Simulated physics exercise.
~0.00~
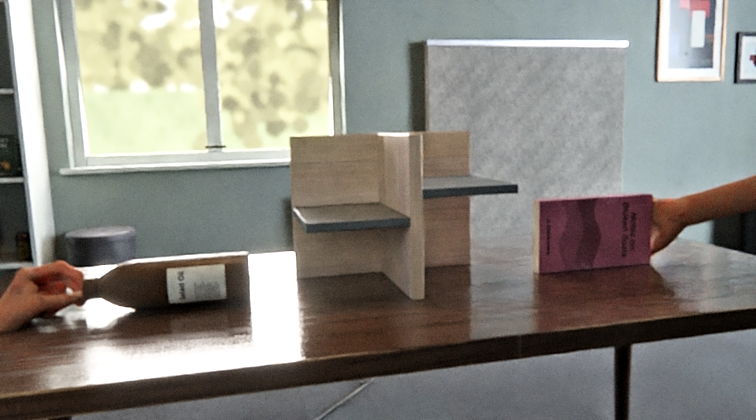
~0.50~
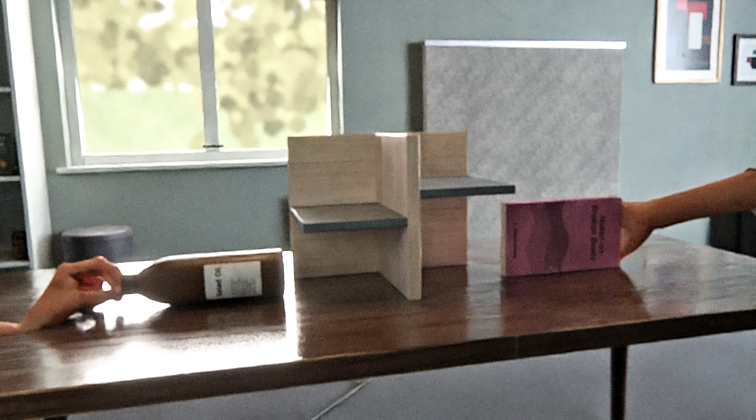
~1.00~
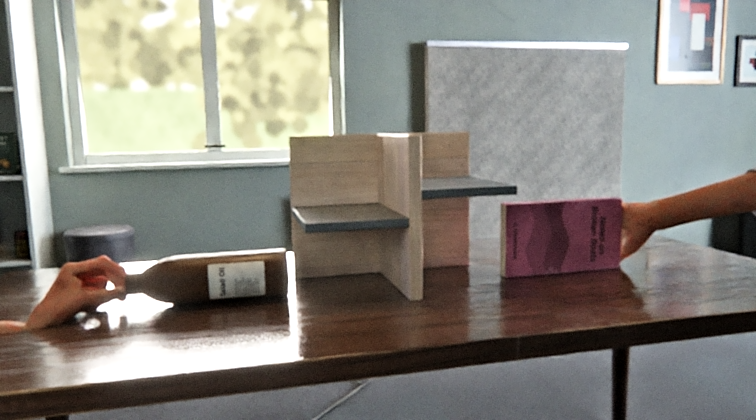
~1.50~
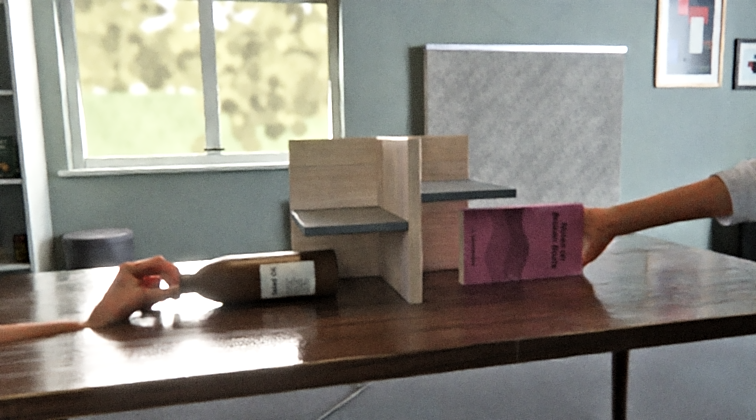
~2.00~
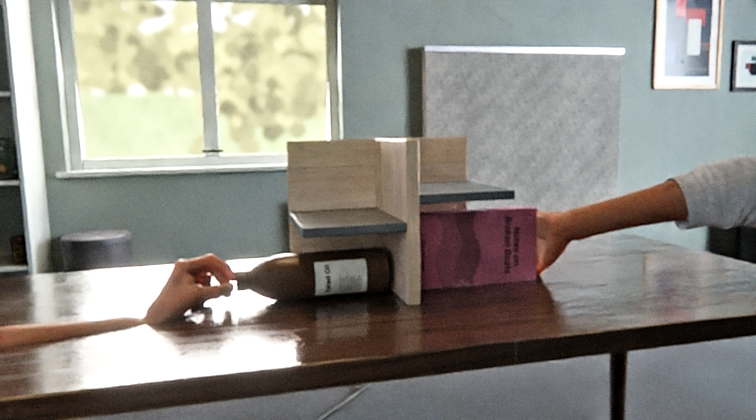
A pale wooden rack with two grey shelves stands on a glossy dark table, seen from the front in a room with a bright window and a grey panel behind. On the left, a hand holds a brown bottle lying on its side by the neck, while another hand on the right grips a pink book on its side. The hands slide both toward the rack, pause briefly, then push them closer. The bottle moves right beneath the left shelf as the book moves left beneath the right one. Finally, both fit under the shelves near the central upright, still held.
